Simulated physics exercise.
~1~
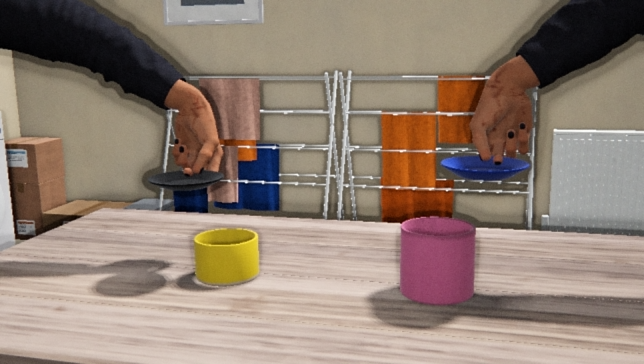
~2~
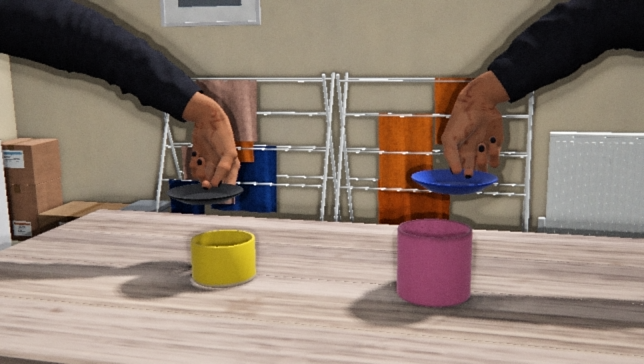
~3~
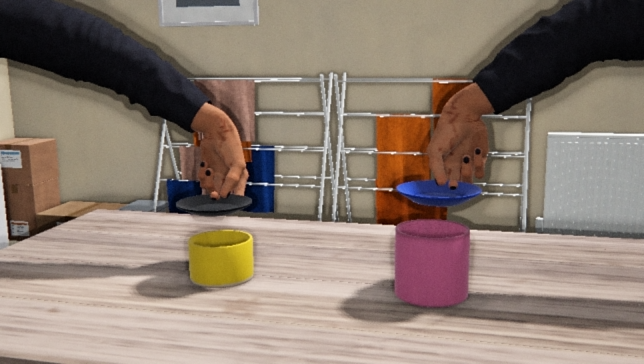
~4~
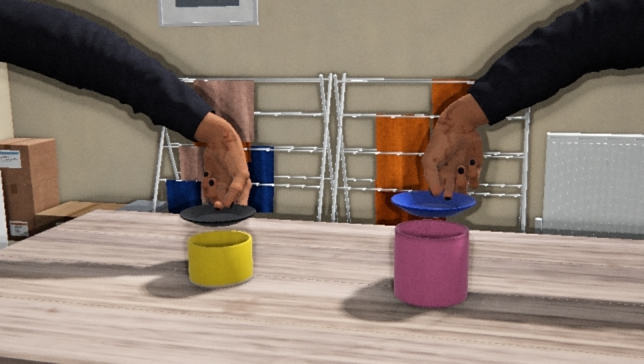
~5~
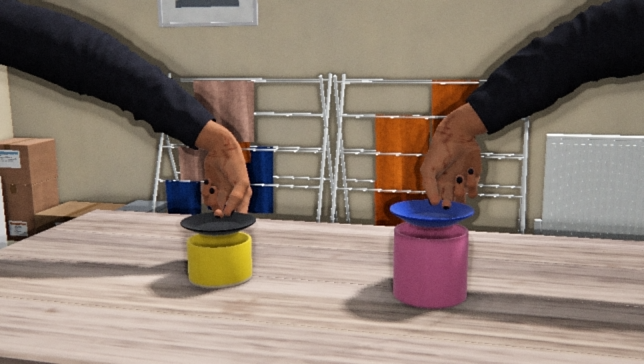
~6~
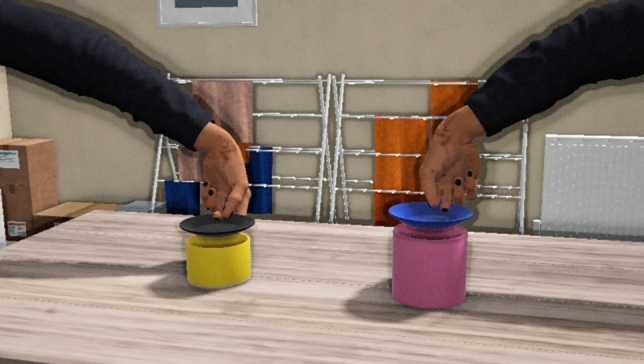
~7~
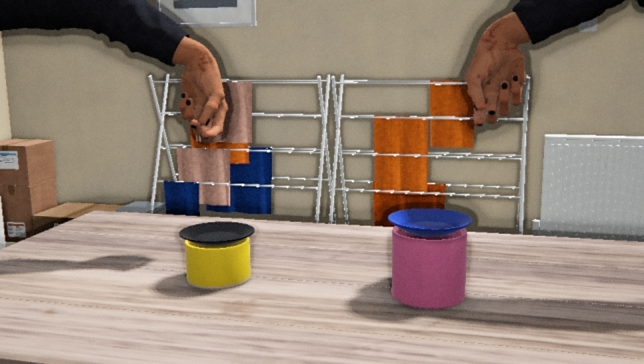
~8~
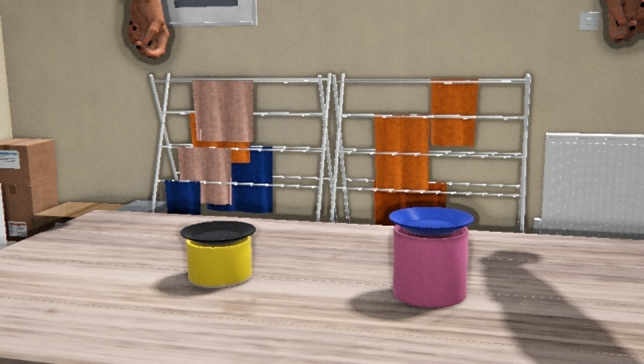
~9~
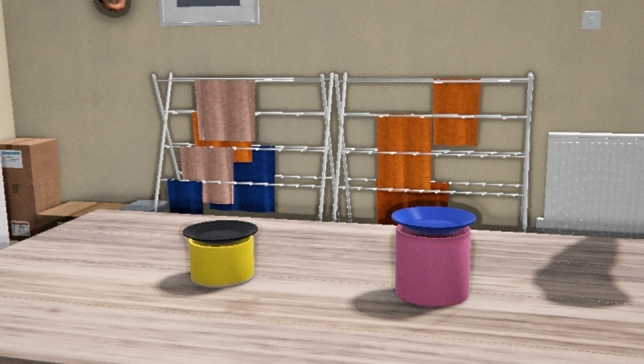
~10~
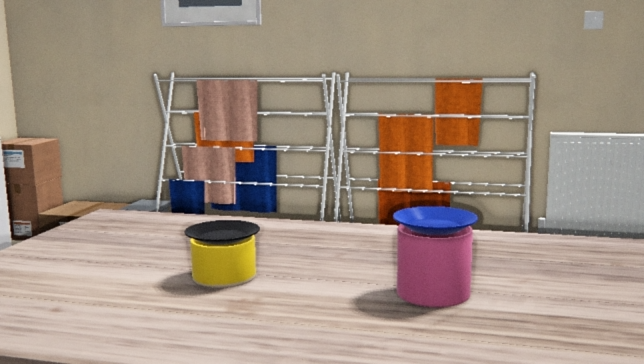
Two hands lower a black plate and a blue plate onto two containers' rims and withdraw.
